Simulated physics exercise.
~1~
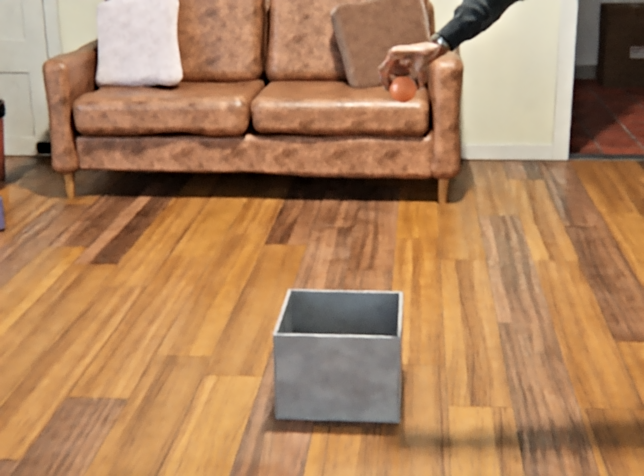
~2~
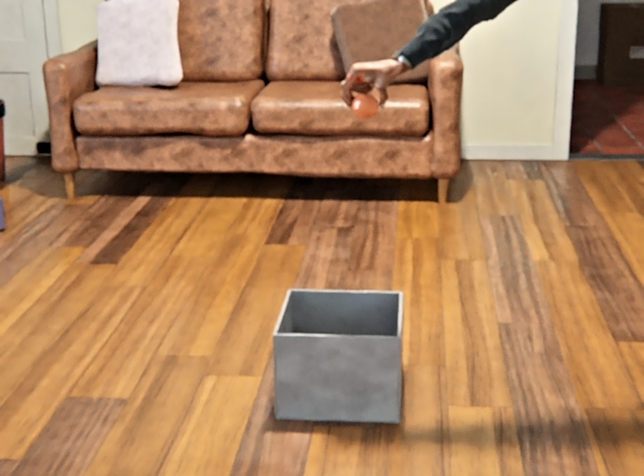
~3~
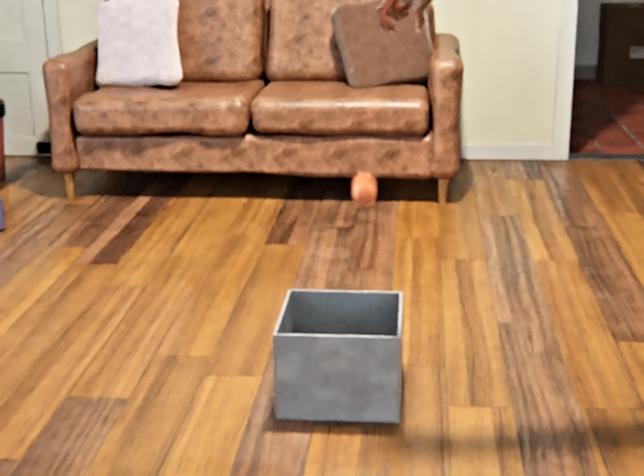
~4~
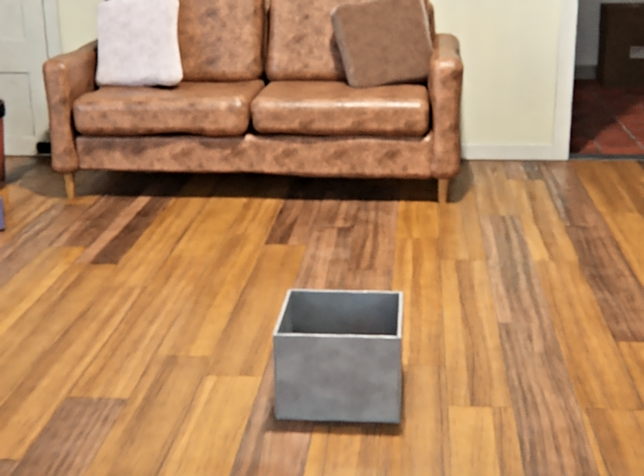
The clip opens on a hand reaching in from the upper right, holding a small orange tomato in front of a brown leather sofa. An open grey container sits on the wooden floor in the foreground. The hand carries the tomato a short way left and slightly down, bringing it more nearly above the container. It then lets go and draws back up to the right, while the tomato falls past the front of the sofa. At the end, the tomato has dropped into the container and is out of sight, the hand is gone, and the container has not moved.
